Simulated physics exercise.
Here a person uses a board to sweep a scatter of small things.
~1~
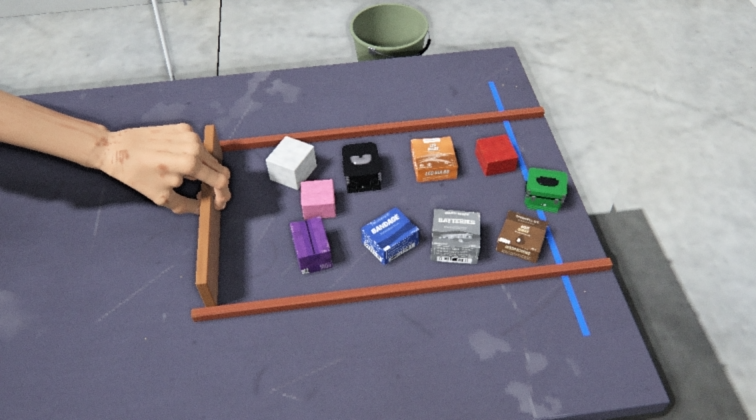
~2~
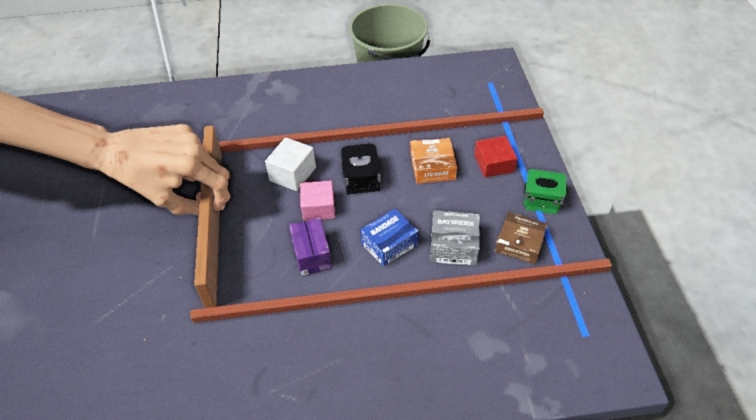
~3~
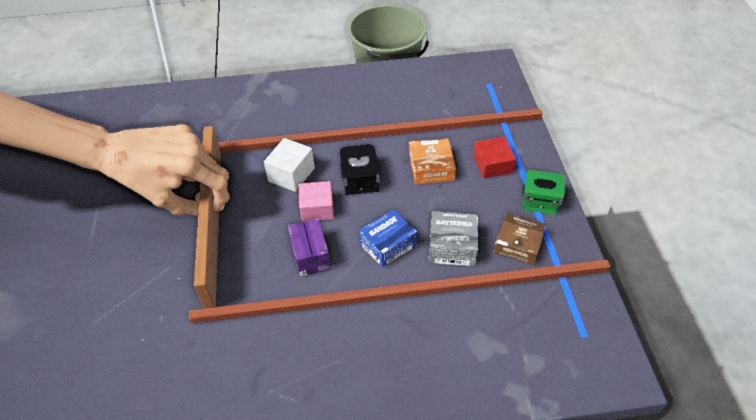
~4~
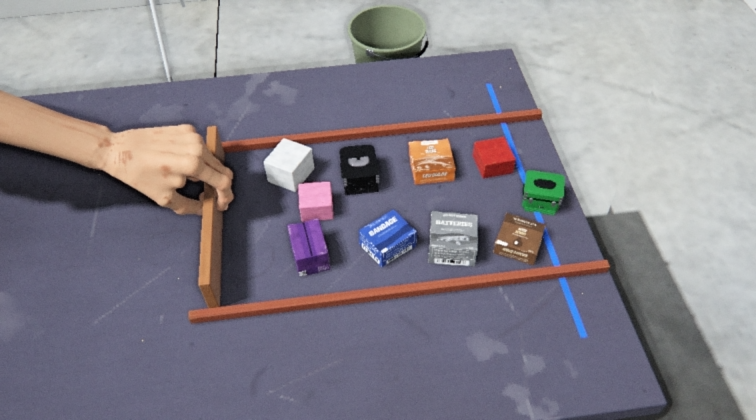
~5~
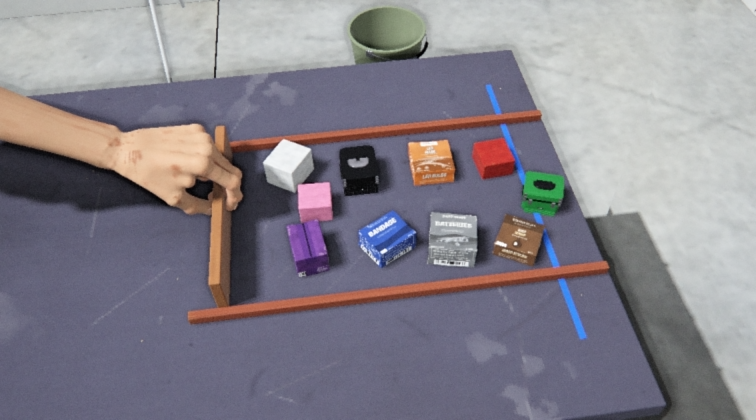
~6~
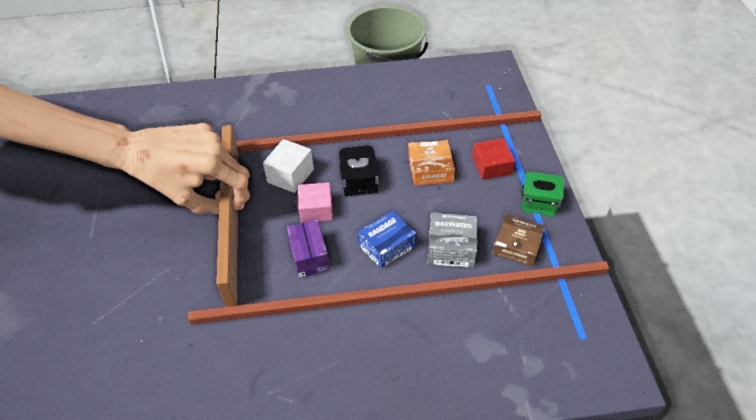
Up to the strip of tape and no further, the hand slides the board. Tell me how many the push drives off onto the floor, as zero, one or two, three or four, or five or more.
Pushes off five or more.
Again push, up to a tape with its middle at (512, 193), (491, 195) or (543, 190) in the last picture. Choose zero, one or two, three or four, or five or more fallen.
In turn: Three or four, either three or four, more than four.
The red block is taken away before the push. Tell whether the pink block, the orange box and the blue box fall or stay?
Pink block still up, orange box down, blue box down.
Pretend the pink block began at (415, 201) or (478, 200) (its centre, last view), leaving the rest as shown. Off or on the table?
One place after the other: It keeps its spot; it keeps its spot.
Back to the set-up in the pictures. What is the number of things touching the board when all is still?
I count 3 of them.
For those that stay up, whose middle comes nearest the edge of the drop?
That's the green case.
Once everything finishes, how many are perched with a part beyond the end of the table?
Overhanging ones - 1.
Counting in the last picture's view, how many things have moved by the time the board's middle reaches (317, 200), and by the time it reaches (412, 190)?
At that stage 4; at the next, 9.
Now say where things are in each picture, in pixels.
The first frame shows green case (545, 190); red block (496, 155); brown box (522, 236); board (211, 210); tape (531, 188).
The second frame shows red block (495, 157); purple box (311, 246).
The third frame shows brown box (520, 238); black case (360, 169).
The fourth frame shows green case (542, 192); pink block (316, 202).
The fifth frame shows red block (493, 159); board (222, 211).
The sixth frame shows green case (542, 194); red block (493, 159); brown box (519, 240); board (229, 210); tape (528, 191).
A little later, none off yet; green case at rest near (542, 194); red block at rest near (493, 159); brown box at rest near (519, 240).
Next, none off yet; green case at rest near (542, 194); red block shifted about its own width near (525, 157); brown box shifted about its own width near (561, 230).
Later still, two off so far; green case at rest near (542, 194); red block dropping near (570, 268); brown box dropping near (576, 377).
When it is over, the number that fall off is five or more; down, black case, blue box, orange box, grey box, brown box and red block.
